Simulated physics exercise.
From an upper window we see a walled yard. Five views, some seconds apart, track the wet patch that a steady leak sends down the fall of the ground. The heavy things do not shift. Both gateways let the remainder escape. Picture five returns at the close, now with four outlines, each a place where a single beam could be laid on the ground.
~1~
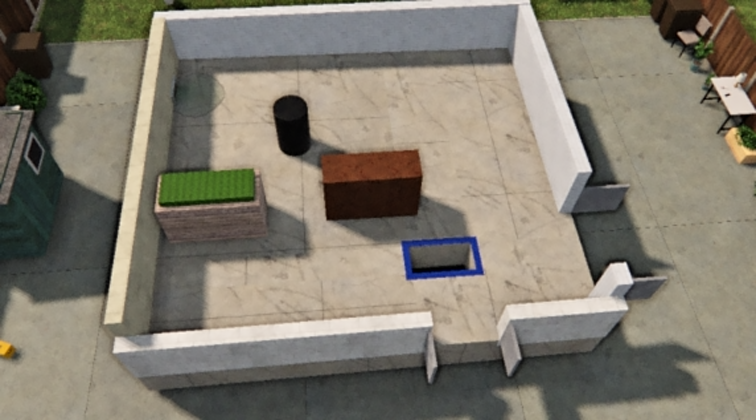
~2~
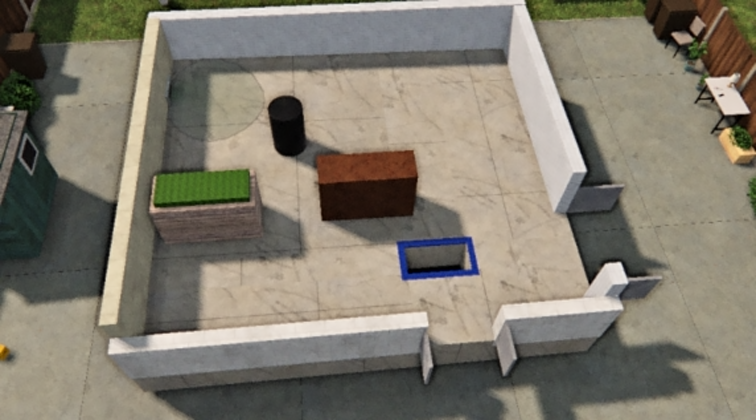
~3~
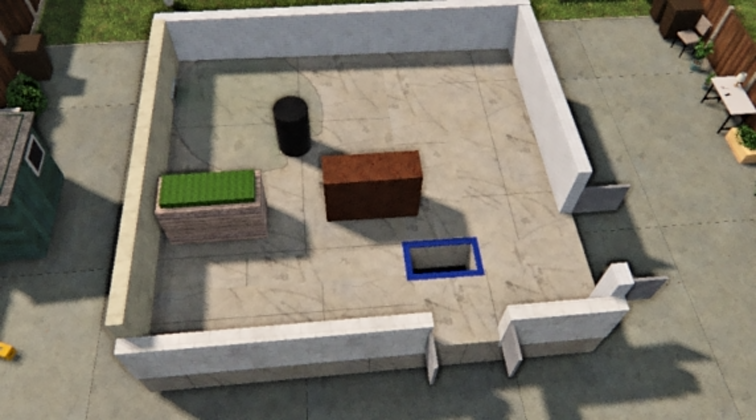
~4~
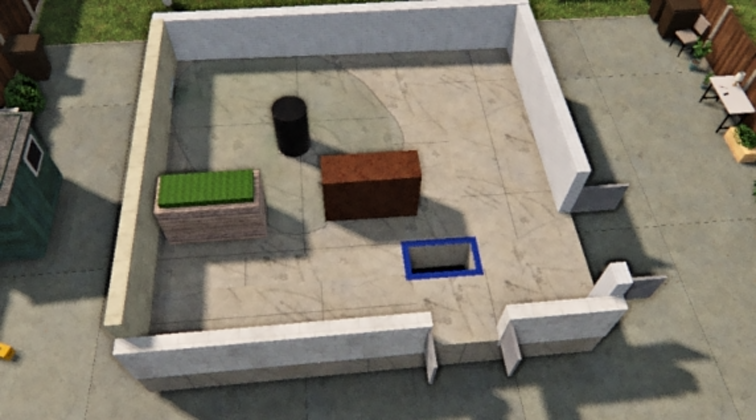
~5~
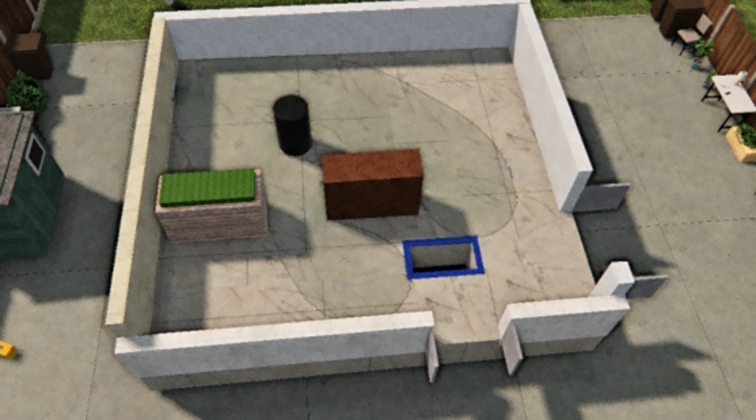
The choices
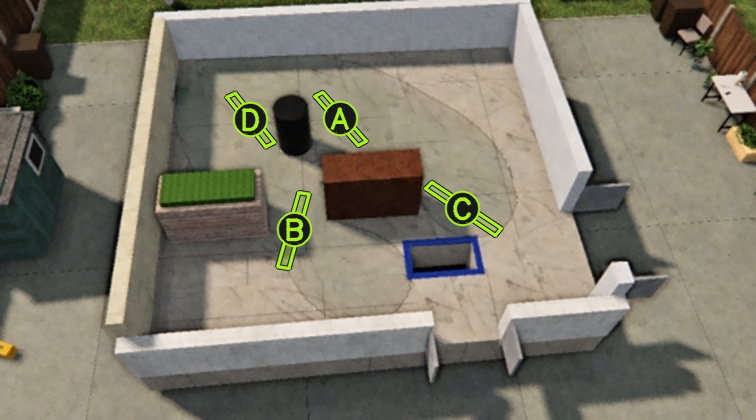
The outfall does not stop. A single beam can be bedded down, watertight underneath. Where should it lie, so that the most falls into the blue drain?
C.
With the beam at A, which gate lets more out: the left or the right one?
The right one.
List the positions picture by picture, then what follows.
In the first frame, outfall at (174, 91); blue drain at (442, 258); open gate at (571, 255); open gate at (461, 330); front seen at (217, 87), 2 % of the ground wet; blue drain still dry.
In the second frame, front seen at (249, 123), 7 % of the ground wet; blue drain still dry.
In the third frame, front seen at (316, 120), 15 % of the ground wet; blue drain still dry.
In the fourth frame, front seen at (399, 134), 28 % of the ground wet; blue drain still dry.
In the fifth frame, front seen at (511, 195), 48 % of the ground wet; blue drain still dry.
On the marked copy, A from (318, 94) to (362, 143); B from (283, 267) to (304, 193); C from (428, 185) to (498, 231); D from (231, 95) to (270, 144).
With A, about 4 % of the stream goes into the blue drain, about 96 % out by the gates.
With B, about 3 % of the stream goes into the blue drain, about 97 % out by the gates.
With C, about 10 % of the stream goes into the blue drain, about 90 % out by the gates.
With D, about 5 % of the stream goes into the blue drain, about 94 % out by the gates.
